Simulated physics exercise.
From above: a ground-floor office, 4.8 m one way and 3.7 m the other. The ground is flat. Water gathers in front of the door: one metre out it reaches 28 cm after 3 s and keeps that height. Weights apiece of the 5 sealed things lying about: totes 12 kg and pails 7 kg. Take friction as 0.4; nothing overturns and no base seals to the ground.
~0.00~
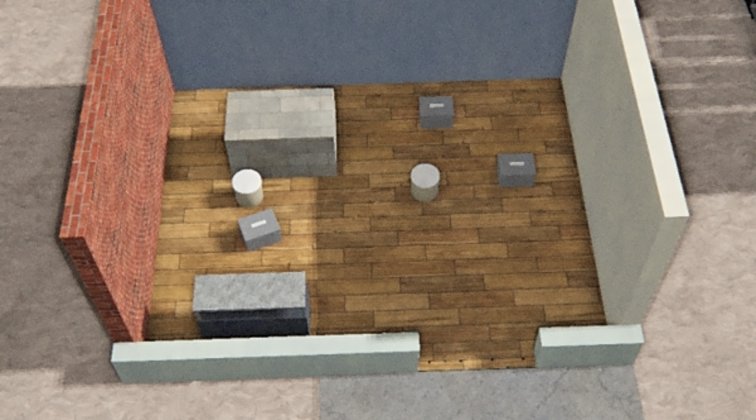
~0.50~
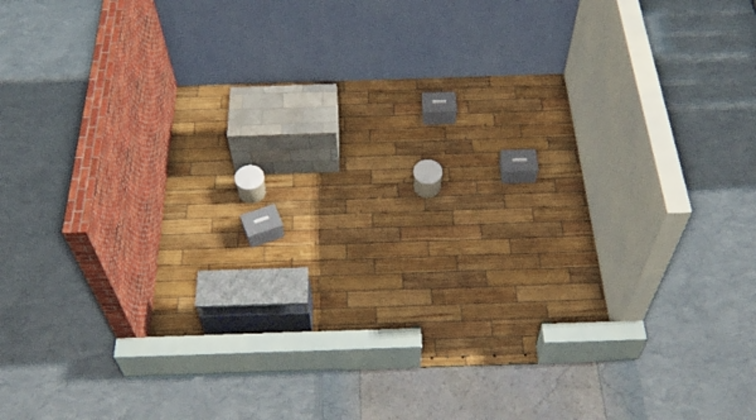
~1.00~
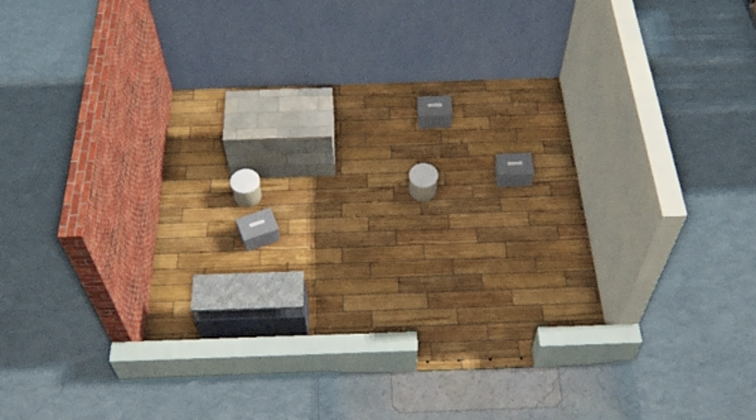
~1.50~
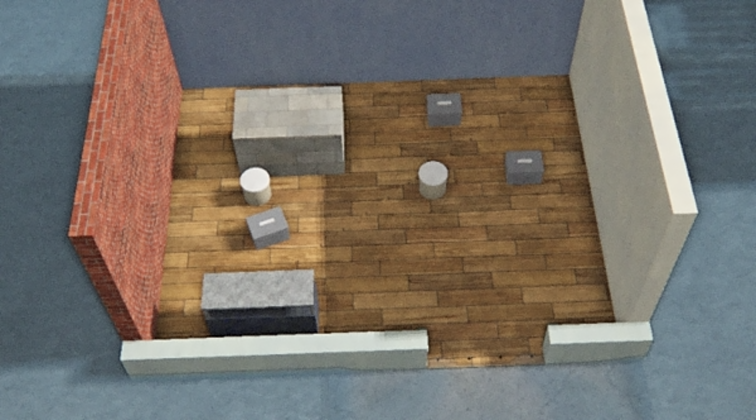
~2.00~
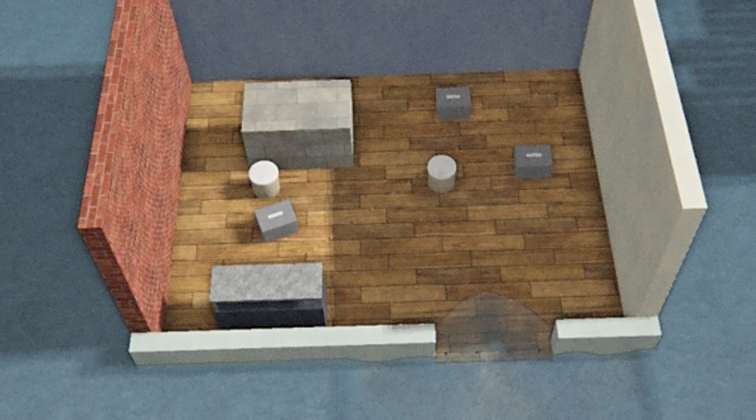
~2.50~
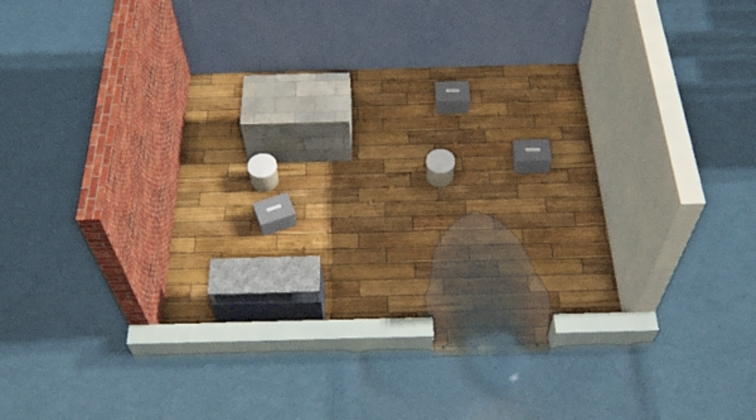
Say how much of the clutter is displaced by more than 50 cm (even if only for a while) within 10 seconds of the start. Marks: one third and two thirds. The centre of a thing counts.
It is at least two thirds.
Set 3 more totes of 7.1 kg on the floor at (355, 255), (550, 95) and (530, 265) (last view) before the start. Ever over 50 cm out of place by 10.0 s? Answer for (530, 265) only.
It is past it.
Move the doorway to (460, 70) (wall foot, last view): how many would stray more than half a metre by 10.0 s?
Then 4.
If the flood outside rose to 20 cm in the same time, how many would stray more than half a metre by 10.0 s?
Then 3.
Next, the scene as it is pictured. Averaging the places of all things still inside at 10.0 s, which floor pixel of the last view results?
Around (237, 191).
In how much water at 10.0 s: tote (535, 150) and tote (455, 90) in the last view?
Roughly 15 and 13 cm.
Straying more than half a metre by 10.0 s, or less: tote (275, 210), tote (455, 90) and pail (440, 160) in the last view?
In turn: Less, more, more.
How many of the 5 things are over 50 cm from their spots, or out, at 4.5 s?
2 of them.
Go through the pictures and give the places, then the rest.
The first picture shows a tote at (517, 164) rests on the ground; a pail at (247, 181), on the bottom; water covers 0.0 m2; 0 of 5 have shifted.
The second picture shows a tote at (520, 160), on the bottom; a pail at (249, 177) rests on the ground; 0.0 m2 under water; 0 of 5 have shifted.
The third picture shows a tote at (515, 164) rests on the ground; a pail at (245, 181), on the bottom; water covers 0.0 m2; 0 of 5 have shifted.
The fourth picture shows a tote at (525, 161) rests on the ground; a pail at (255, 180), on the bottom; 0.0 m2 under water; 0 of 5 have shifted.
The fifth picture shows a tote at (534, 156) rests on the ground; a pail at (263, 173), on the bottom; water covers 0.5 m2; 0 of 5 have shifted.
The sixth picture shows a tote at (533, 150) rests on the ground; a pail at (262, 165), on the bottom; 1.5 m2 under water; 0 of 5 have shifted.
After 3.5 s 0 of 5 are over 50 cm from their spots; 0 afloat.
After 4.5 s 2 of 5 are over 50 cm from their spots; 0 afloat.
After 7.0 s 3 of 5 are over 50 cm from their spots; 2 afloat.
After 10.0 s 4 of 5 are over 50 cm from their spots, and 4 have been at some point; 4 afloat.
